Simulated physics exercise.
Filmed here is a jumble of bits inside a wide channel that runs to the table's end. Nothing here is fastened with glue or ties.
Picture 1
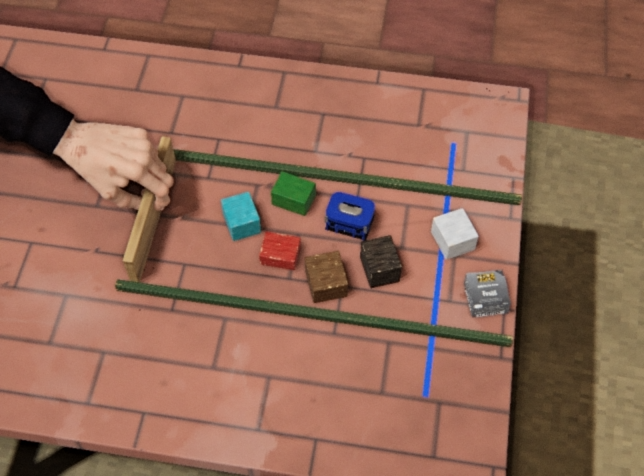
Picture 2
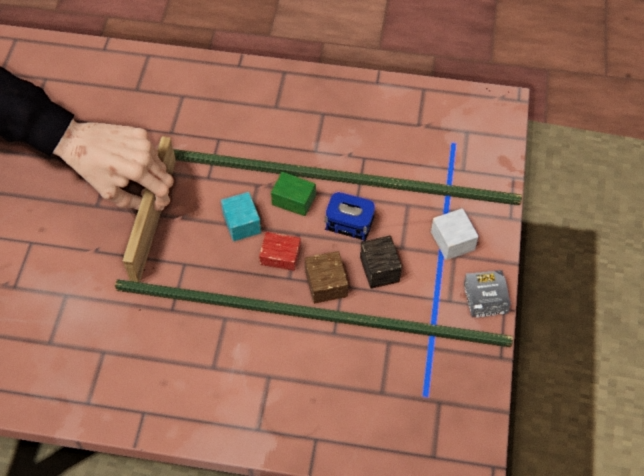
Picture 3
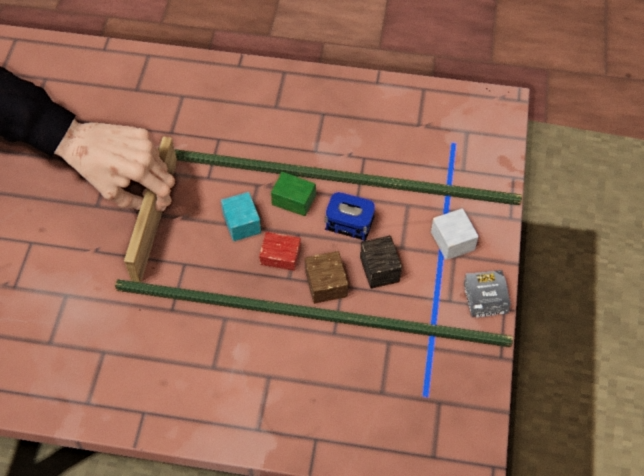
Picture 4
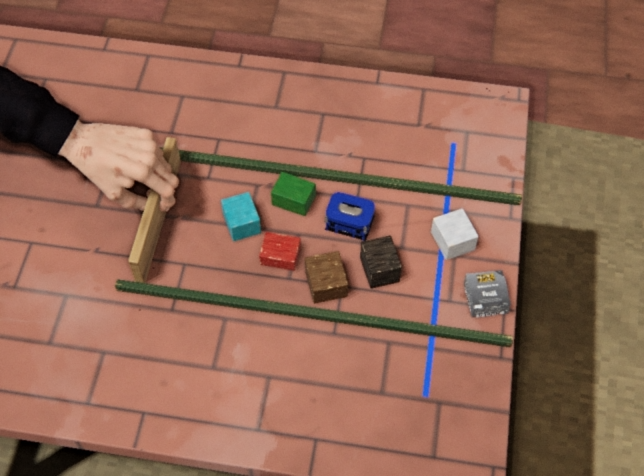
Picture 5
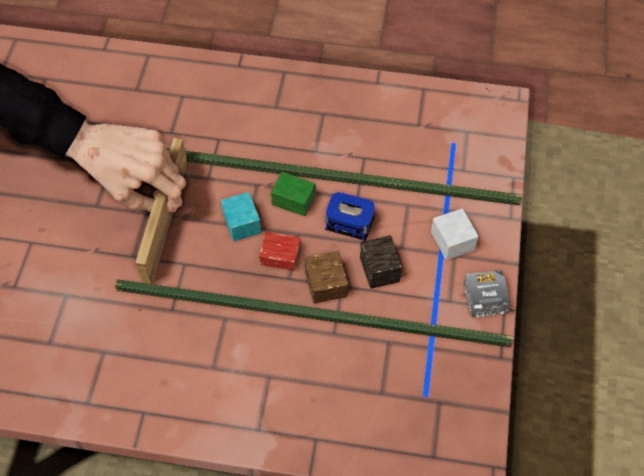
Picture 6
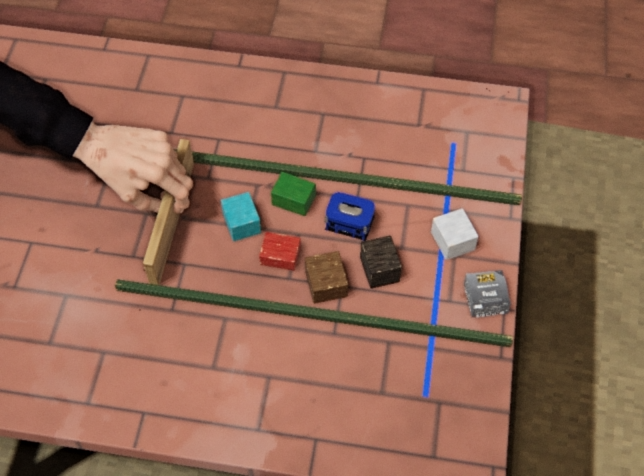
On a brick-patterned tabletop, a hand at the left holds a wooden board upright between two green rails, with small coloured blocks, a blue case and a grey box spread to its right. The board stays nearly still at first, then the hand slides it slightly rightward, while the objects remain unmoved.
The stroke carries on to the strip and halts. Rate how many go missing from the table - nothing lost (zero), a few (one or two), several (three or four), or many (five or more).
A few, one or two.
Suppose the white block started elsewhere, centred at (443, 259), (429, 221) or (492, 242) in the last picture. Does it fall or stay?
Result for the white block, in order - not saved; saved; not saved.
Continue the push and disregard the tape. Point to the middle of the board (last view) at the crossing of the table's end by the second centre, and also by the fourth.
First about (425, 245), next about (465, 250).
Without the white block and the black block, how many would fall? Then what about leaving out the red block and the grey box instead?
First 0, second 1.
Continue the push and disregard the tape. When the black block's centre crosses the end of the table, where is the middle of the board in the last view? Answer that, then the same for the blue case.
About (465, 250), and (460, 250) for the other.
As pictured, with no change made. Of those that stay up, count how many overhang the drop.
The overhang total is 1.
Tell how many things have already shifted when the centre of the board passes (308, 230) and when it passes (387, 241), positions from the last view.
6, then 7.
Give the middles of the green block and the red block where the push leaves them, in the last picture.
Final positions: Near (465, 213); near (457, 276).
Early on, none off yet; grey box at rest near (487, 294); white block at rest near (454, 234); black block at rest near (381, 262).
Finally, the number that fall off is one or two; lost, white block and grey box.
